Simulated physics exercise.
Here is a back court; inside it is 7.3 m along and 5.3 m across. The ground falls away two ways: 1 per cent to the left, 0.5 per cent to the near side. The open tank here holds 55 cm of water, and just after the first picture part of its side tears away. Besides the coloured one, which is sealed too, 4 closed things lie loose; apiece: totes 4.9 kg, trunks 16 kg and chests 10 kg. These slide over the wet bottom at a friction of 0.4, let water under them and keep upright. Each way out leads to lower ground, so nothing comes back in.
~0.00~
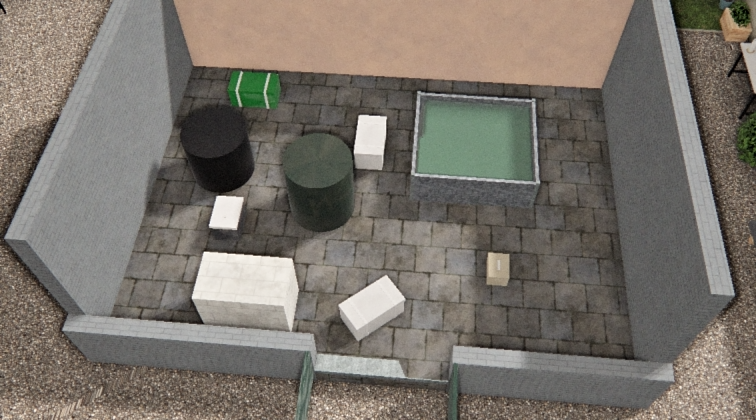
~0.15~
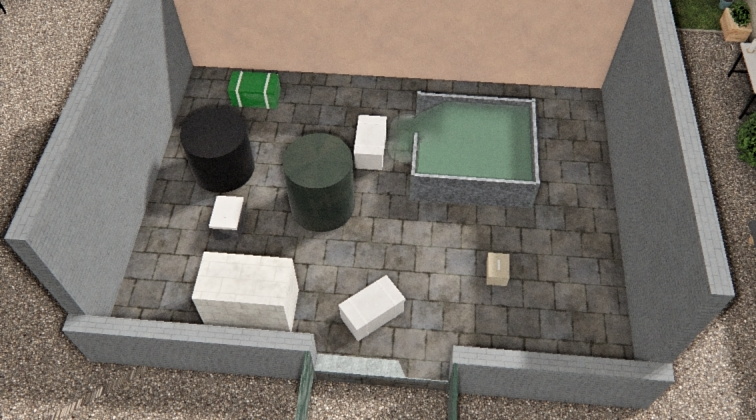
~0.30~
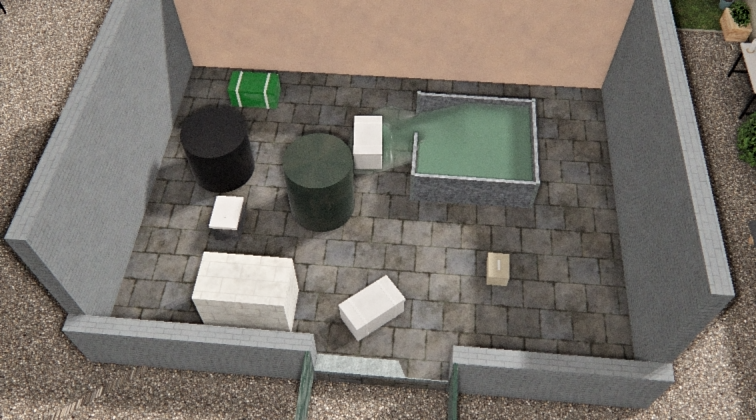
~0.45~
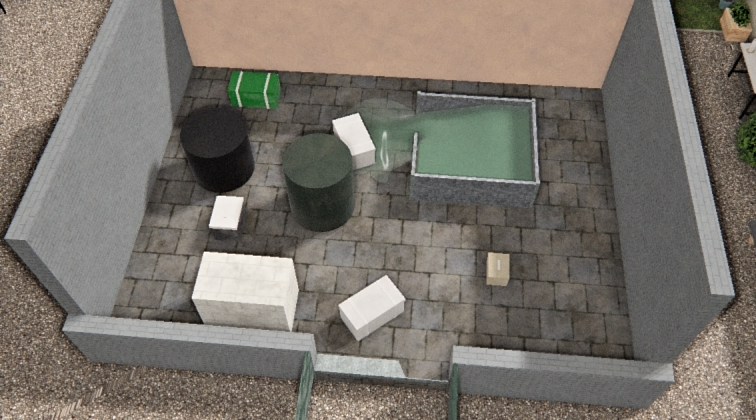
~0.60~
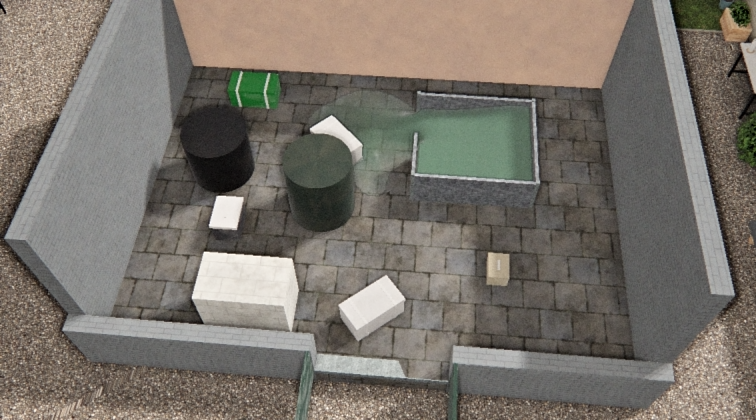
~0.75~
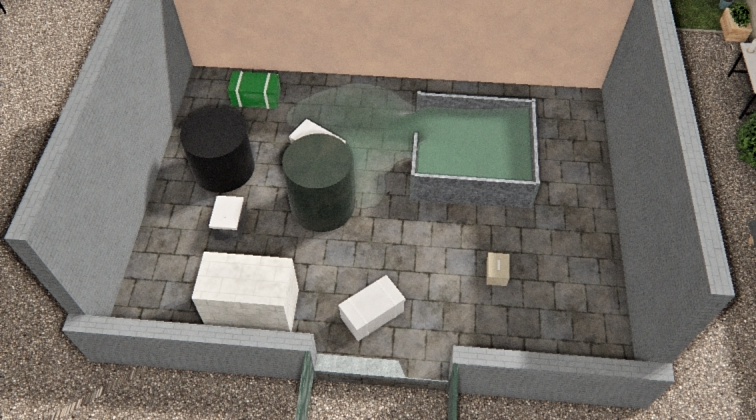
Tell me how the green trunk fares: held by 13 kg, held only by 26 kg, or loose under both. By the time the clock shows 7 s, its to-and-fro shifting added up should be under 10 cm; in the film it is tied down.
The green trunk is loose under both.
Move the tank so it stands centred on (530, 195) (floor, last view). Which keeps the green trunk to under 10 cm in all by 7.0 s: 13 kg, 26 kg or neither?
For that case: Both fail.
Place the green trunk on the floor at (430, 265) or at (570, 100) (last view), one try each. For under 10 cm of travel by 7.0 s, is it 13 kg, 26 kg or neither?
At the first place the small mass does it, and at the second the small mass does it.
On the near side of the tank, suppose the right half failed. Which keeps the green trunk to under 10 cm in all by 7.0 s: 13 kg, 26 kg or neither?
Then the lighter mass suffices.
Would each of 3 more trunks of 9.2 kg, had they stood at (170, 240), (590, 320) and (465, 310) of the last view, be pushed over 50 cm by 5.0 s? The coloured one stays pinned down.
One after another they come out beyond the mark, within the mark, within the mark.
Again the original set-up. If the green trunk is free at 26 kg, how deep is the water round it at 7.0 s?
11 cm, roughly.
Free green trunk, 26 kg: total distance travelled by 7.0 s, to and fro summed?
I'd say close to 200 cm in total.
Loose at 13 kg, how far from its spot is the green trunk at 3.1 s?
Shift: About 80 cm.
After 1.4 s the green trunk would be 23 cm from its start with 13 kg and 7 cm from its start with 26 kg; 5 cm of water round it then.
After 3.1 s the green trunk would be 77 cm from its start with 13 kg and 73 cm from its start with 26 kg; 20 cm of water round it then.
After 4.9 s the green trunk would be 116 cm from its start with 13 kg and 82 cm from its start with 26 kg; 14 cm of water round it then.
After 7.0 s the green trunk would be 122 cm from its start with 13 kg and 98 cm from its start with 26 kg; 11 cm of water round it then.
